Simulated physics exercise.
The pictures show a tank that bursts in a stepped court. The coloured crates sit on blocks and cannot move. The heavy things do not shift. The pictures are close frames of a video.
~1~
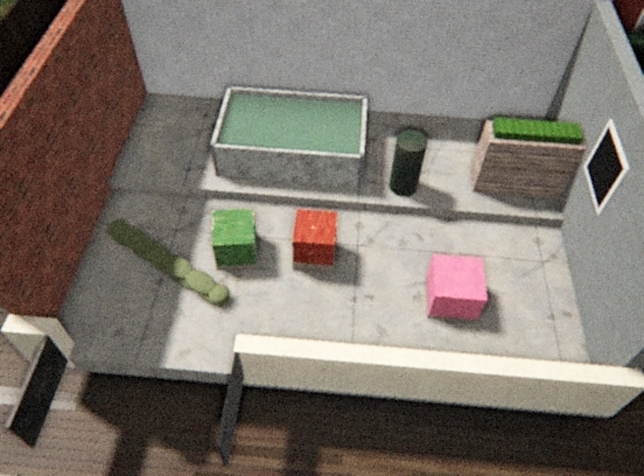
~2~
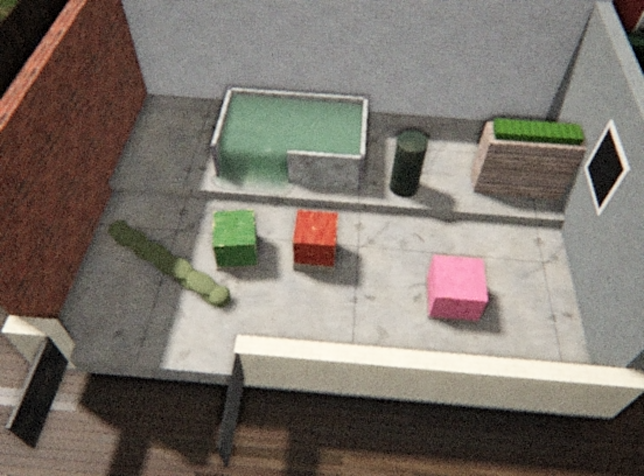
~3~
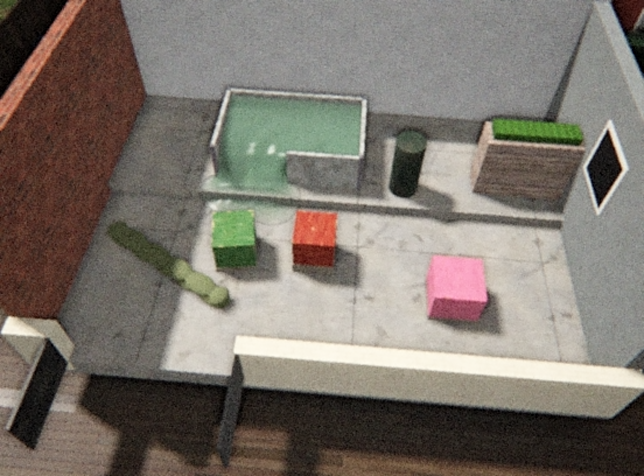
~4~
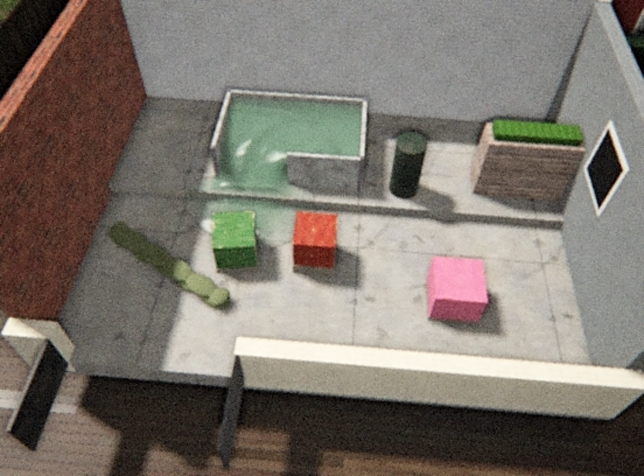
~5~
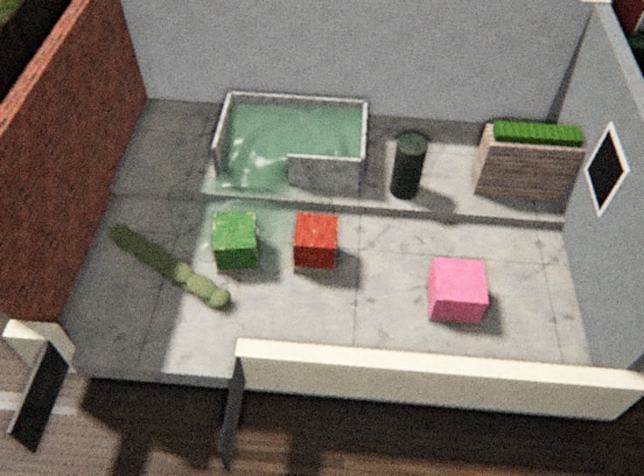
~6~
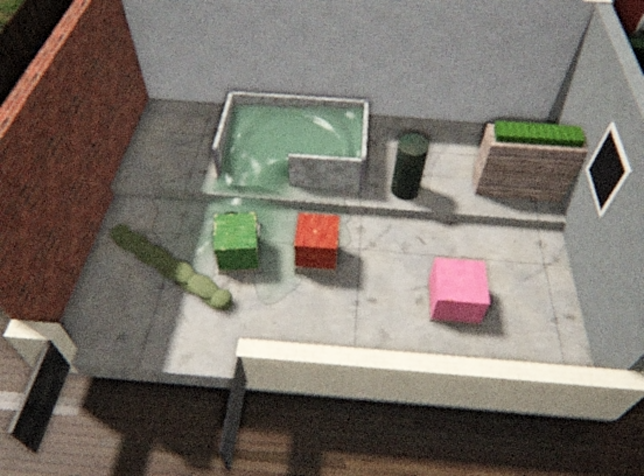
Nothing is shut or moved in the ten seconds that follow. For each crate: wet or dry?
In the end: The pink crate gets wet; the red crate gets wet; the green crate gets wet.
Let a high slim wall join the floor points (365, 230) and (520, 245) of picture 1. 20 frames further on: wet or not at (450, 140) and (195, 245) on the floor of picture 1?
As listed: Free of water, flooded.
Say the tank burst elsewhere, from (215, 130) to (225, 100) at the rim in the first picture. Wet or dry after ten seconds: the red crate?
One by one: The red one keeps dry.
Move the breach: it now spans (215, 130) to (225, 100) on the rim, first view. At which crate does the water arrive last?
Last comes the crate marked pink.
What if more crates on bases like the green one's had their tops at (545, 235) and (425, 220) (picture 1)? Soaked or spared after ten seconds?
In that order: Is soaked, is soaked.
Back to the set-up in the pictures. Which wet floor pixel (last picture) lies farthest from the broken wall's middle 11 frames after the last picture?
At about (470, 383).
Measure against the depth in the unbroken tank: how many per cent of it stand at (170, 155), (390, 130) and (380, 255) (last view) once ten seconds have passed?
In that order: 2, 2 and 4 per cent.
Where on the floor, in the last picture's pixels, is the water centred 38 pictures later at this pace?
Close to (294, 238).
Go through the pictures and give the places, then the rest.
In the first frame, the open tank at (292, 124) is whole and still.
In the second frame, the front is at (289, 189), out from the gap at (254, 170).
In the third frame, the front is at (203, 190), out from the gap at (253, 171).
In the fourth frame, water pours out at (253, 173) and has run to (271, 244).
In the fifth frame, water pours out at (254, 174) and has run to (266, 272).
In the sixth frame, water pours out at (255, 174) and has run to (271, 299).
A moment on, water covers 20 % of the floor; the pink crate not reached, the red crate water round its plinth, the green crate water round its plinth.
Next, water covers 40 % of the floor; the pink crate water round its plinth, the red crate water round its plinth, the green crate water round its plinth.
Then, water covers 60 % of the floor; the pink crate water round its plinth, the red crate water round its plinth, the green crate water round its plinth.
Later, water covers 65 % of the floor; the pink crate water round its plinth, the red crate water round its plinth, the green crate water round its plinth.
In the end, water covers 65 % of the floor; the pink crate was topped, the red crate was topped, the green crate was topped.
